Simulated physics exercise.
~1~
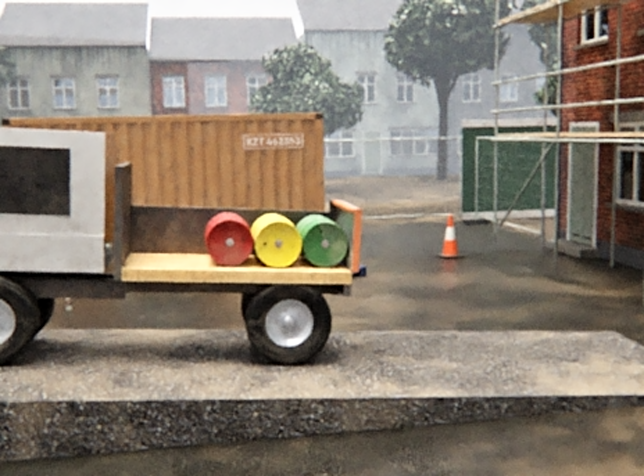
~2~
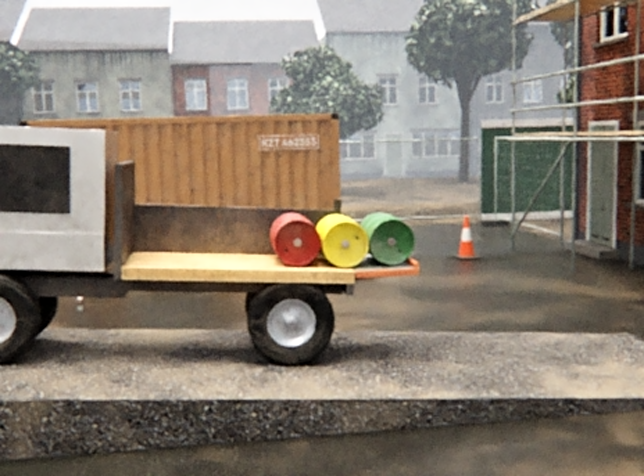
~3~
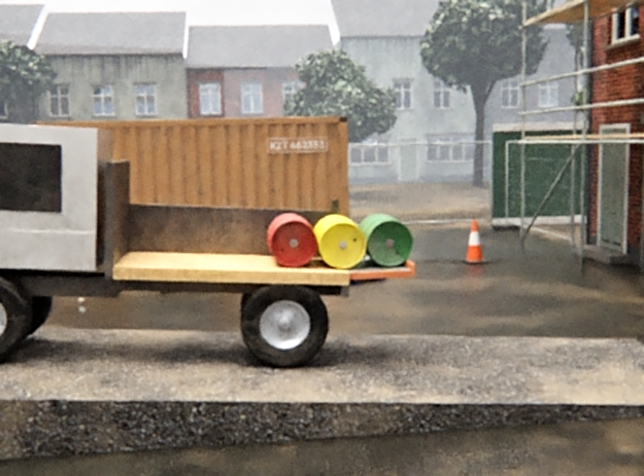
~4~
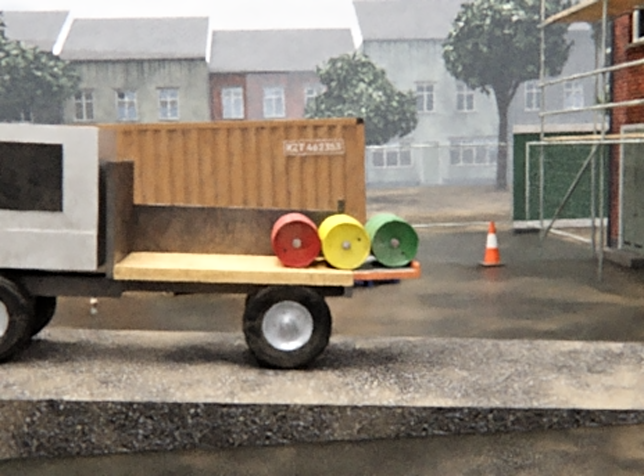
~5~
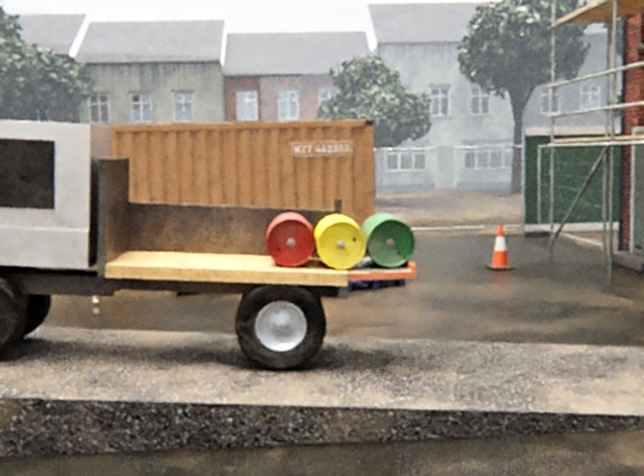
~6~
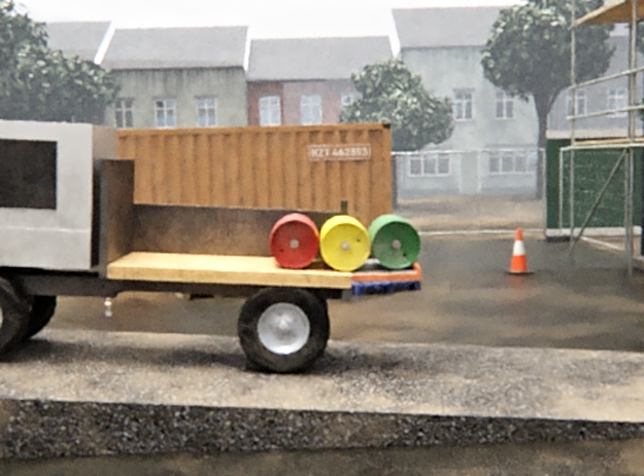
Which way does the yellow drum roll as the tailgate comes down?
The yellow drum rolls to the right, toward the lowered tailgate, and stops while still on the bed.
A truck's tailgate drops and three drums roll right, stopping with green on the lowered gate.
